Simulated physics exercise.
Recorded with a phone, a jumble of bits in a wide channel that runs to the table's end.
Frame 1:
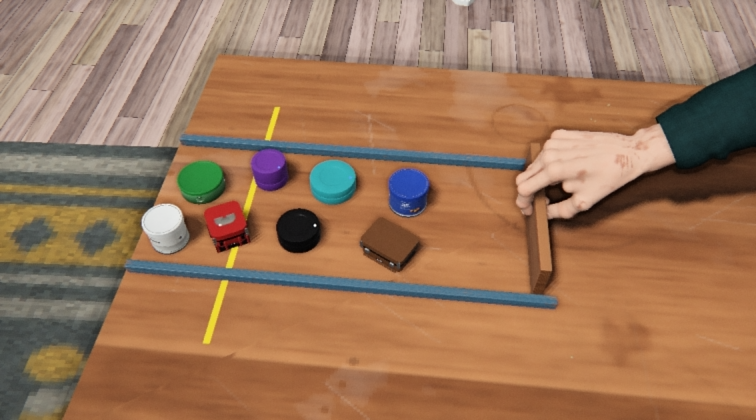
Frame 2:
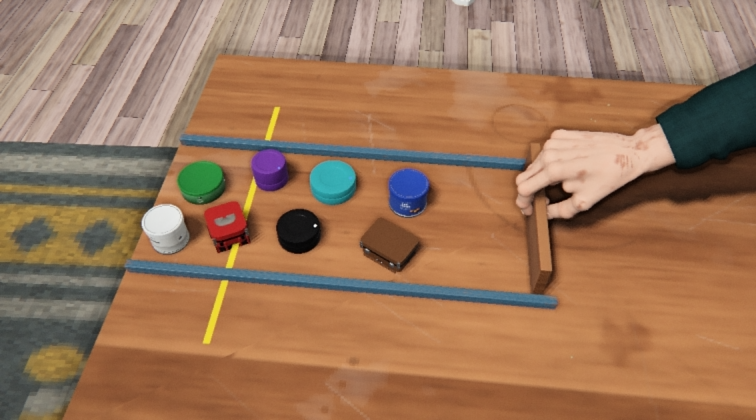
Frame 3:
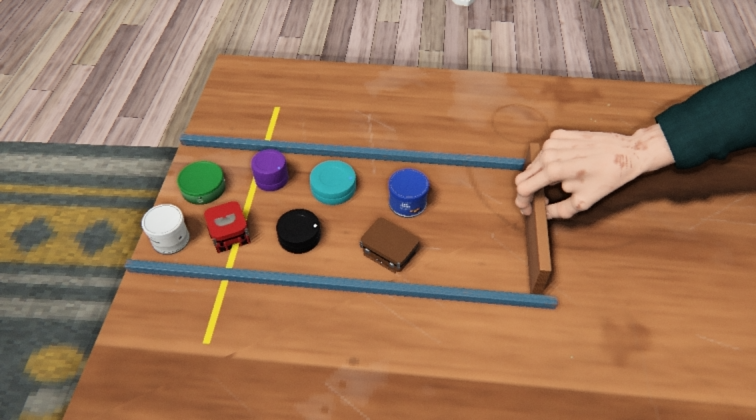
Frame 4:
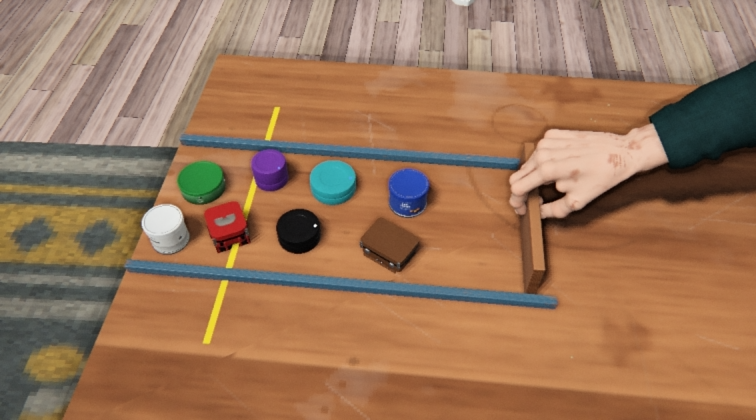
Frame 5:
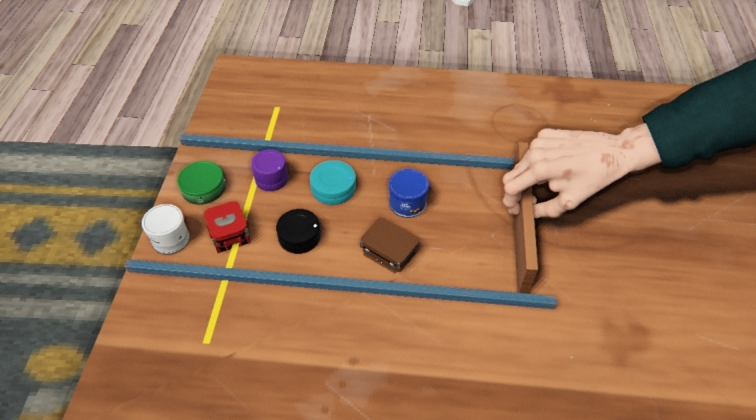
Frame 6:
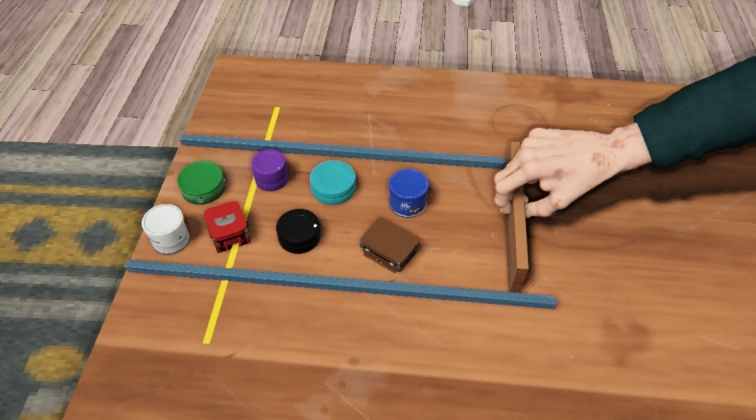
We see small tubs, tins and cases, one beside a yellow tape line, resting between two blue strips on a wooden table. A hand holds a wooden board at the right, then slides it slightly left; the objects stay still.
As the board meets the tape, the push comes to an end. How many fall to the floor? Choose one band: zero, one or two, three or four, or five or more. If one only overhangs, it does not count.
One or two.
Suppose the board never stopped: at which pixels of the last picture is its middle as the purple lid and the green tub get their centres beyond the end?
Around (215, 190) first and around (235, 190) second.
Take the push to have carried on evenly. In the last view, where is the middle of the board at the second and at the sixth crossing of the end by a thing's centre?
At (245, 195) for the second, at (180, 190) for the sixth.
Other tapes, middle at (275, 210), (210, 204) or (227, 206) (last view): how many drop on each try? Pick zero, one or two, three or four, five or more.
Going through the tapes in order, the count is one to two, then more than four, then 3 or 4.
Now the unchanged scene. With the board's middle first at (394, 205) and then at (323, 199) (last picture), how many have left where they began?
In order, the tallies are 2 and 6.
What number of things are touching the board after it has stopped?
The count in contact is 3.
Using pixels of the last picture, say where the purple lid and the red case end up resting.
Purple lid: About (201, 150); red case: About (142, 224).
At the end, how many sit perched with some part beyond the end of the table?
That adds up to 2.
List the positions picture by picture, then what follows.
The first frame shows white tin (167, 229); green tub (202, 182); red case (227, 227); board (536, 216); tape (247, 207).
The second frame shows green tub (202, 183); board (536, 216).
The third frame shows red case (228, 227); purple lid (270, 170).
The fourth frame shows white tin (167, 230); turquoise lid (333, 182).
The fifth frame shows green tub (202, 183); black lid (299, 231).
The sixth frame shows white tin (167, 230); green tub (202, 183); red case (228, 227); board (515, 214); tape (247, 207).
Early on, none off yet; white tin at rest near (167, 230); green tub at rest near (202, 183); red case at rest near (228, 227).
Finally, the number that fall off is one or two; lost, white tin.
